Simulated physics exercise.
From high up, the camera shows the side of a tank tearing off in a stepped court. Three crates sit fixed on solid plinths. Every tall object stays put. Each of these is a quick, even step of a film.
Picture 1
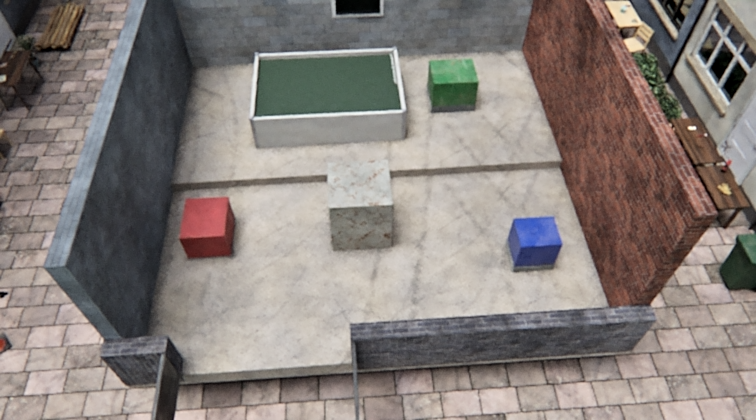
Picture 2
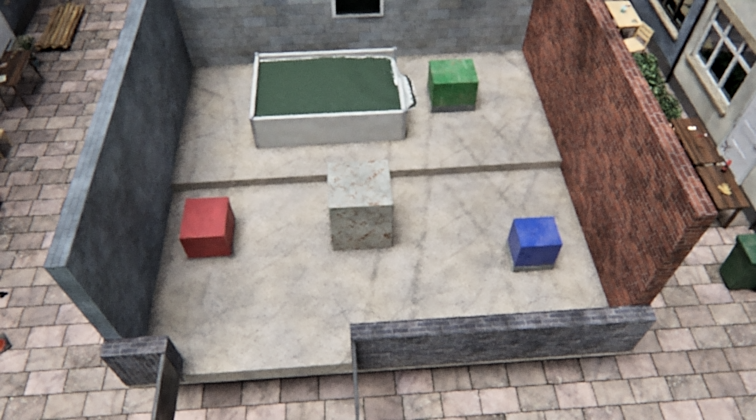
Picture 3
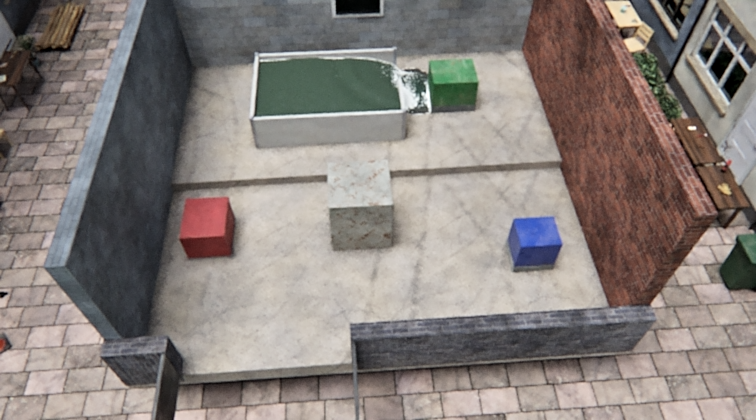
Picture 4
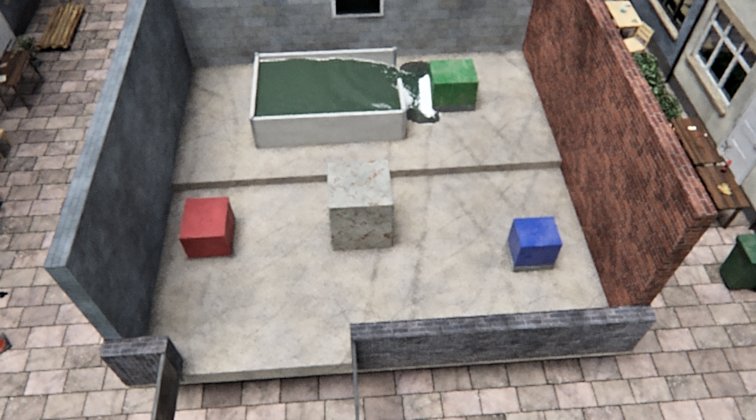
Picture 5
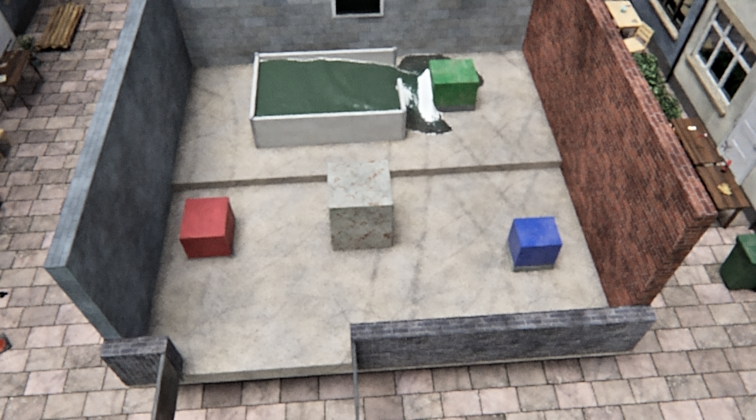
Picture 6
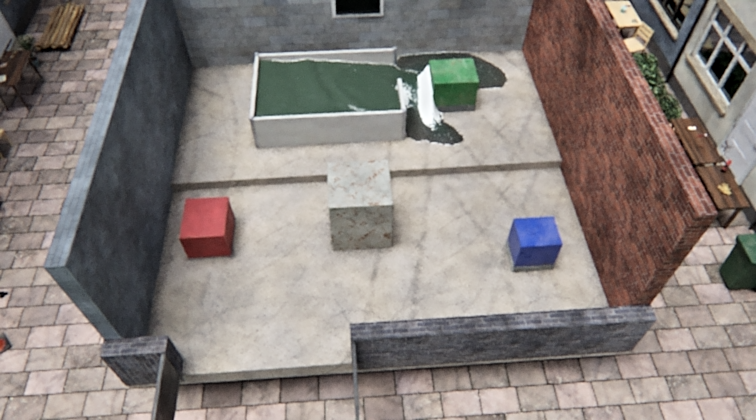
The clip shows a walled court with colored blocks, where the right side of a tank of dark green water tears open and water pours out, spreading across the paved floor around the green block while the other blocks stay still.
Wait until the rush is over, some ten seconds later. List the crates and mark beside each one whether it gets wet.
Blue crate - gets wet; green crate - gets wet; red crate - gets wet.
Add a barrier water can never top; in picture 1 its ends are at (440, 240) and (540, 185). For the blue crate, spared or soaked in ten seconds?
The blue crate is safe.
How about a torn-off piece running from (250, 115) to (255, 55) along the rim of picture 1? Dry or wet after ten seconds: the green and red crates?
My reading: Green stays untouched, red gets drenched.
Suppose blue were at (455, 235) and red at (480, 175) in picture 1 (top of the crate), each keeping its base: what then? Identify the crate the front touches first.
That would be the one in green.
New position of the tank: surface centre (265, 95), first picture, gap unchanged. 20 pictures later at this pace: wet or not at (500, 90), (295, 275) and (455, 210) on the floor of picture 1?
As listed: Under water, no water, wet.
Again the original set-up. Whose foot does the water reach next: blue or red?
It's the one in blue.
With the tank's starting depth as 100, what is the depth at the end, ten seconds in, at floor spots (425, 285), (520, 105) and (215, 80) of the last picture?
About 16, 10, 6 %.
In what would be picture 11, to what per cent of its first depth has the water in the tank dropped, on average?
Roughly 78 per cent.
A moment on, water covers 15 % of the floor; the blue crate not reached, the green crate water round its plinth, the red crate not reached.
Next, water covers 25 % of the floor; the blue crate not reached, the green crate water round its plinth, the red crate not reached.
Then, water covers 50 % of the floor; the blue crate water round its plinth, the green crate water round its plinth, the red crate not reached.
Later, water covers 70 % of the floor; the blue crate water round its plinth, the green crate water round its plinth, the red crate water round its plinth.
In the end, water covers 90 % of the floor; the blue crate was topped, the green crate was topped, the red crate was topped.
